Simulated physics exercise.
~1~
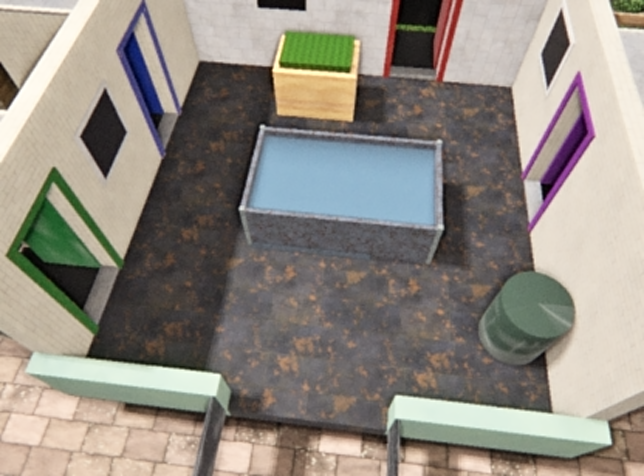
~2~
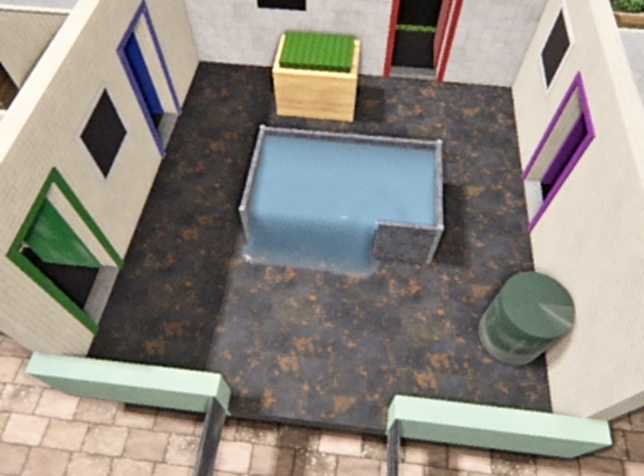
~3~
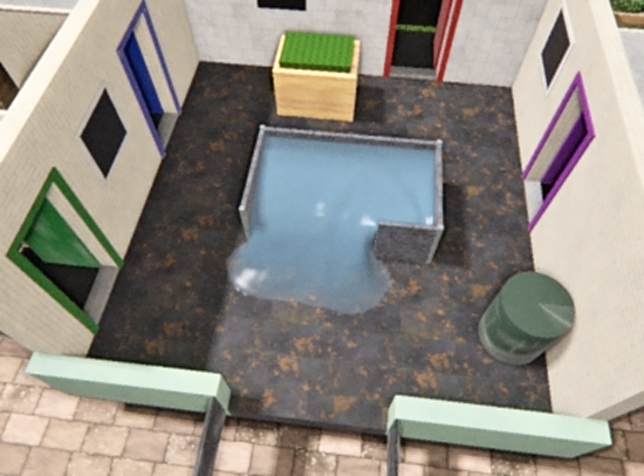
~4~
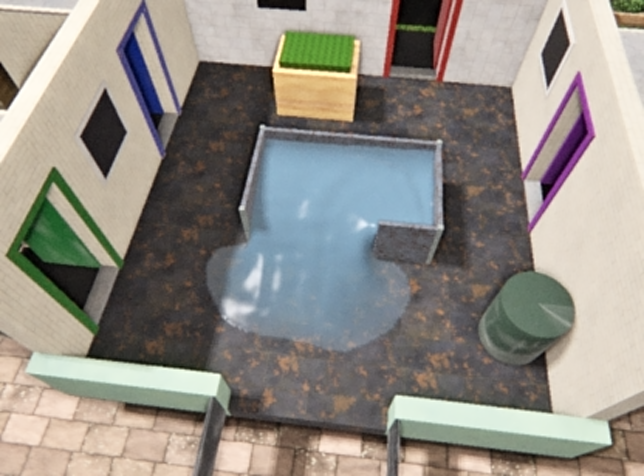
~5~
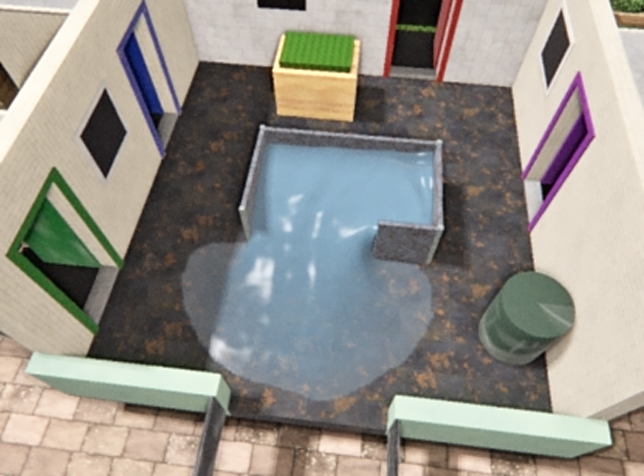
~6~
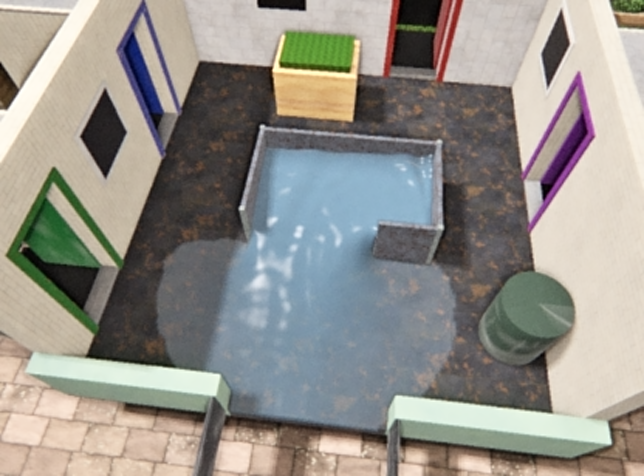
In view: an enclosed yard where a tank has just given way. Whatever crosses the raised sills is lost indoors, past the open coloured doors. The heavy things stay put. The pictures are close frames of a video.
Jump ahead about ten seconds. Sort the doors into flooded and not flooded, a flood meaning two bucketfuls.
Sorted: Green door - flooded; red door - not flooded; blue door - not flooded; purple door - not flooded.
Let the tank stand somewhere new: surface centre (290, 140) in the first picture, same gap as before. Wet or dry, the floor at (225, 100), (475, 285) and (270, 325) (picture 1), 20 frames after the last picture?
As listed: Untouched, untouched, reached.
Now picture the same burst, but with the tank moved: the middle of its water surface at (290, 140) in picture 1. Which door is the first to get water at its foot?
That would be the door marked green.
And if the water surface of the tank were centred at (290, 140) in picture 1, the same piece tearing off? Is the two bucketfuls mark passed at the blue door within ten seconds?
Blue door: Undershoots.
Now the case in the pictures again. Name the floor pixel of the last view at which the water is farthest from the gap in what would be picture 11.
Look around (548, 429).
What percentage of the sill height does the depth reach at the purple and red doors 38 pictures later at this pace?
Estimate, in order: 10 and 0 percent.
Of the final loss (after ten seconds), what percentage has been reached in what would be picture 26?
Estimate: Some 70 %.
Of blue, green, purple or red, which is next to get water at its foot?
Looks like the green door gets there first.
A moment on, water covers 30 % of the floor; the green door wet at the sill, nothing in, the red door not reached, the blue door not reached, the purple door not reached.
Next, water covers 30 % of the floor; the green door under two buckets in, the red door not reached, the blue door not reached, the purple door not reached.
Then, water covers 50 % of the floor; the green door over two buckets in, the red door not reached, the blue door wet at the sill, nothing in, the purple door not reached.
Later, water covers 65 % of the floor; the green door over two buckets in, the red door not reached, the blue door wet at the sill, nothing in, the purple door not reached.
In the end, water covers 90 % of the floor; the green door over two buckets in, the red door wet at the sill, nothing in, the blue door wet at the sill, nothing in, the purple door wet at the sill, nothing in.
